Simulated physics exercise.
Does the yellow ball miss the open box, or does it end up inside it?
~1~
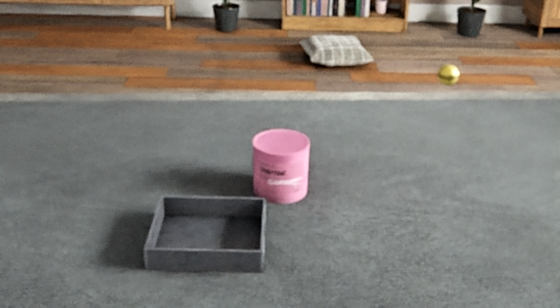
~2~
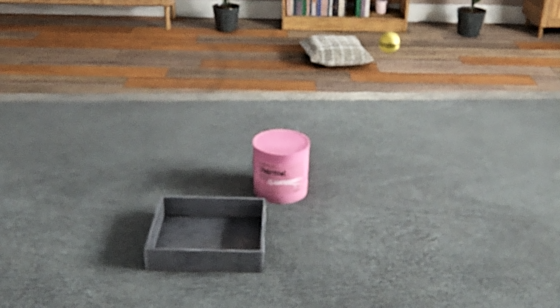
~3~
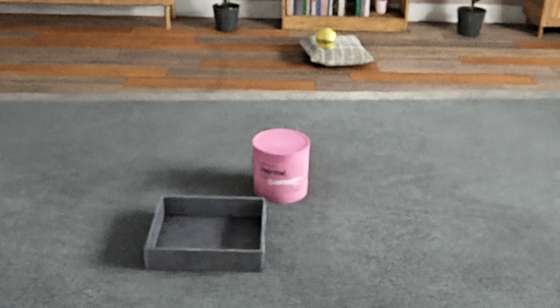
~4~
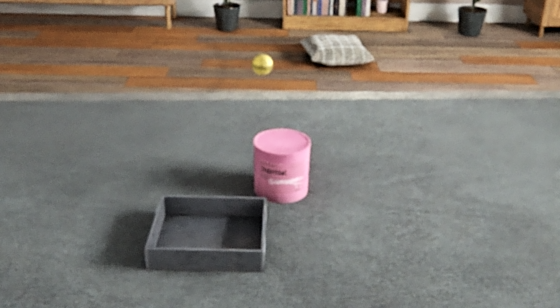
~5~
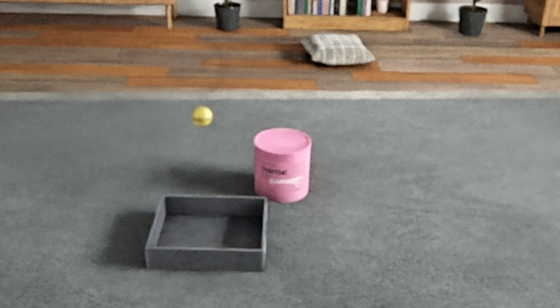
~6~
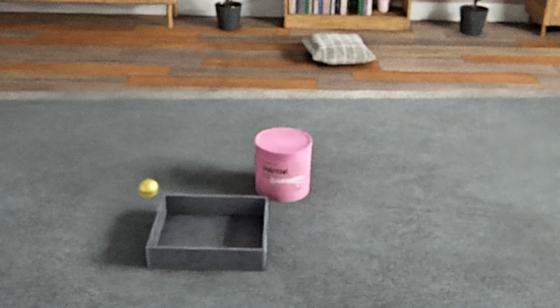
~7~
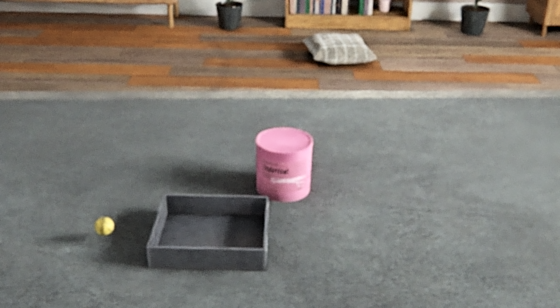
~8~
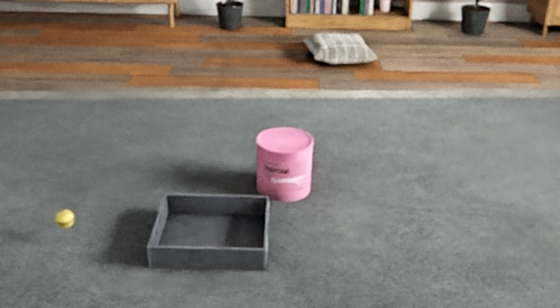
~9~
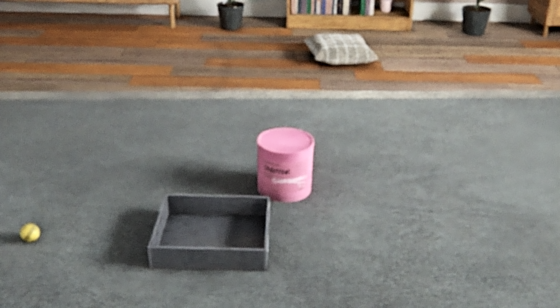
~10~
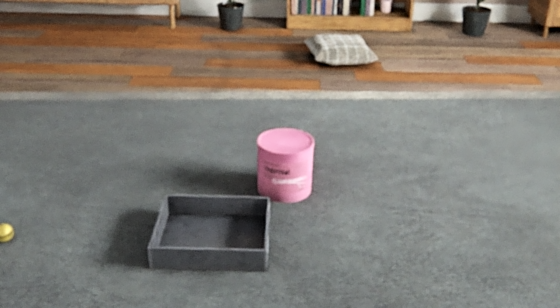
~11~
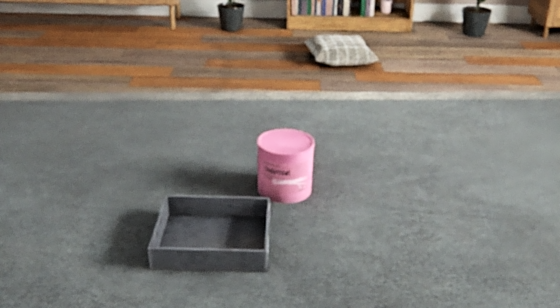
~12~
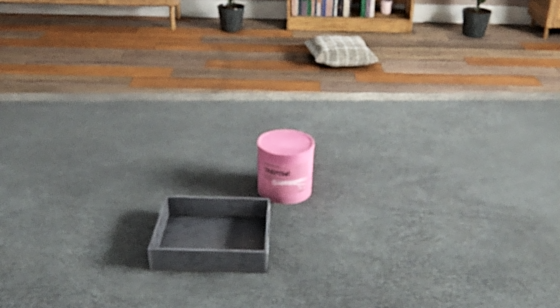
The yellow ball misses the box. It comes down to the left of it and travels out of view, leaving the box empty.
An open gray box stays empty as a yellow ball drops past and exits left.
